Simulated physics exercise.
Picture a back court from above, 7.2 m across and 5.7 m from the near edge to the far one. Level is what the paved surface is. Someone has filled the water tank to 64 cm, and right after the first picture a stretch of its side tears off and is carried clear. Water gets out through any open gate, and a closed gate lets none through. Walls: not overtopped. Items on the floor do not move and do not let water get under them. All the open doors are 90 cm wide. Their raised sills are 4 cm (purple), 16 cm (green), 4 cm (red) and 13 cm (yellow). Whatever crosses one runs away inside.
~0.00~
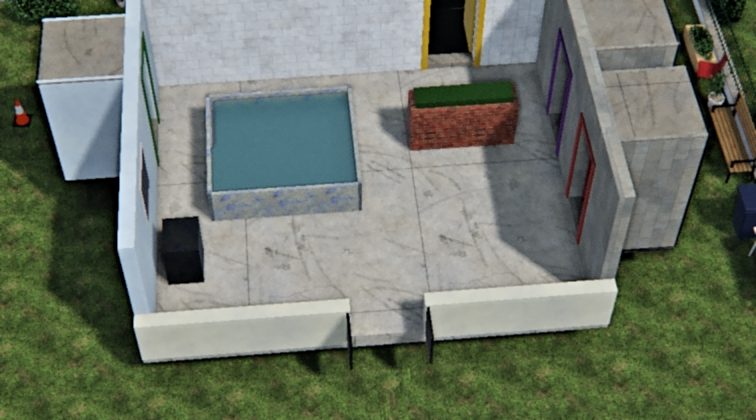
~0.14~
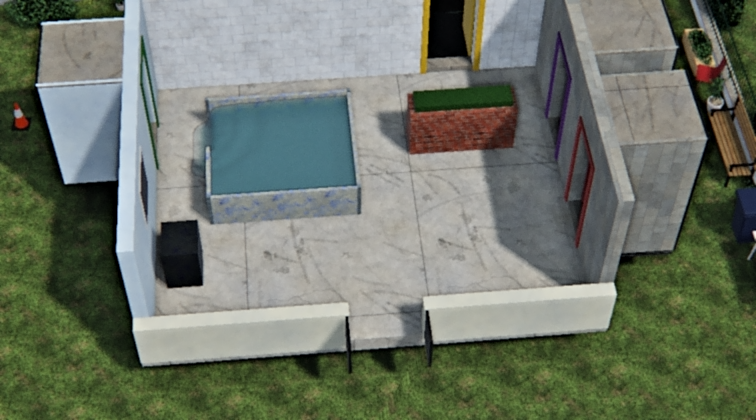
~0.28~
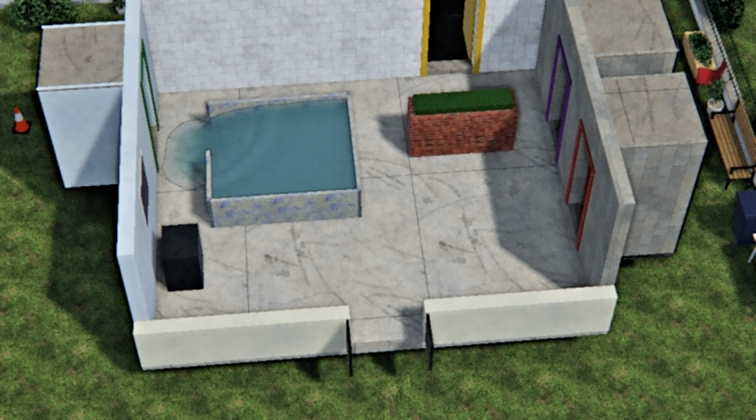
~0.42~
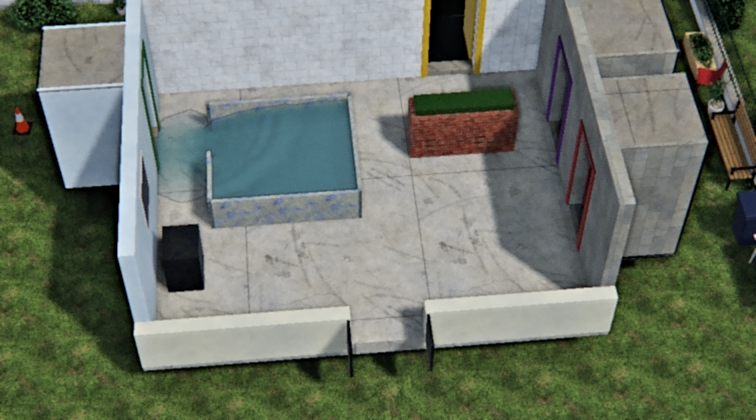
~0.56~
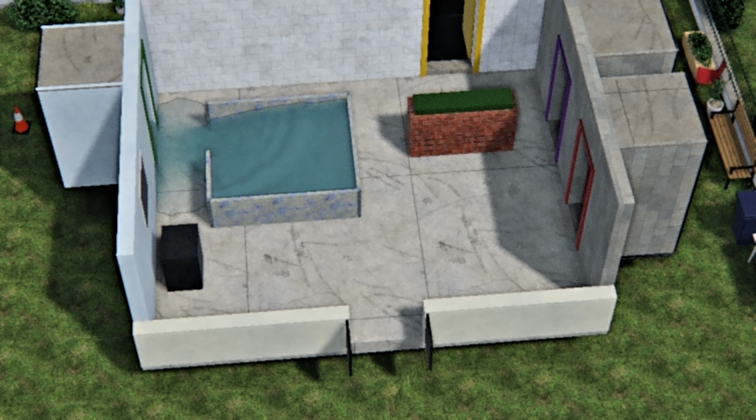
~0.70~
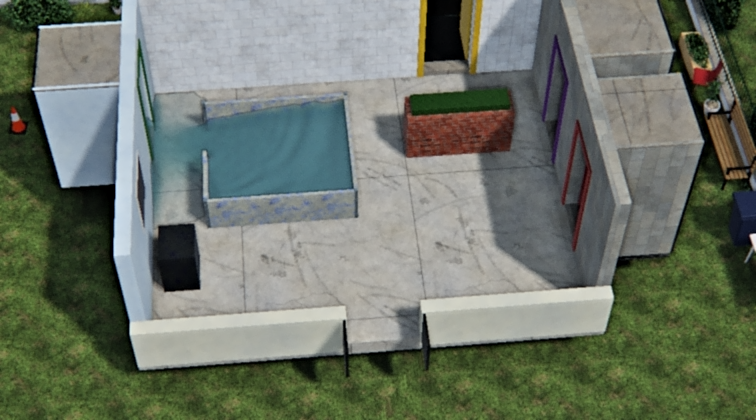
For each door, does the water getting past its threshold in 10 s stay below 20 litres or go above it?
The purple door: Above 20 litres; the green door: Above 20 litres; the red door: Below 20 litres; the yellow door: Below 20 litres.
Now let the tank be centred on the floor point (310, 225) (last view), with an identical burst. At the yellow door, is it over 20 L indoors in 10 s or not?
So then, yellow stays inside.
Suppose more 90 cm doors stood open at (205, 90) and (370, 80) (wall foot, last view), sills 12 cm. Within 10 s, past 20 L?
The first doorway goes beyond and the second stays inside.
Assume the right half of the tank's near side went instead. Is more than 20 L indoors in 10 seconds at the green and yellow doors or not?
Result against the limit at green: Limit held; result at yellow: Limit held.
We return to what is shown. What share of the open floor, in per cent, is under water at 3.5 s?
Roughly 50 % of the floor.
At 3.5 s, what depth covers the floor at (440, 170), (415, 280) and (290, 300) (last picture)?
Reading - approx. 0 / 0 / 1 cm.
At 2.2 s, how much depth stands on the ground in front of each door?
Door by door in cm, purple shows 0, green shows 44, red shows 0, yellow shows 0.
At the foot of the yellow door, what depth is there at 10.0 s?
10.5 cm.
After 1.4 s water covers 15 % of the floor and is deepest (57 cm) near (156, 95); purple door not reached, green door 47 cm at the sill, 170 L in, red door not reached, yellow door not reached.
After 2.2 s water covers 25 % of the floor and is deepest (46 cm) near (155, 102); purple door not reached, green door 44 cm at the sill, 371 L in, red door not reached, yellow door not reached.
After 3.5 s water covers 50 % of the floor and is deepest (34 cm) near (155, 102); purple door not reached, green door 32 cm at the sill, 569 L in, red door not reached, yellow door 7 cm at the sill, 0 L in.
After 6.0 s water covers 75 % of the floor and is deepest (24 cm) near (155, 102); purple door 8 cm at the sill, 9 L in, green door 23 cm at the sill, 715 L in, red door not reached, yellow door 7 cm at the sill, 0 L in.
After 10.0 s water covers 95 % of the floor and is deepest (16 cm) near (155, 102); purple door 8 cm at the sill, 59 L in, green door 14 cm at the sill, 746 L in, red door 3 cm at the sill, 0 L in, yellow door 10 cm at the sill, 0 L in.
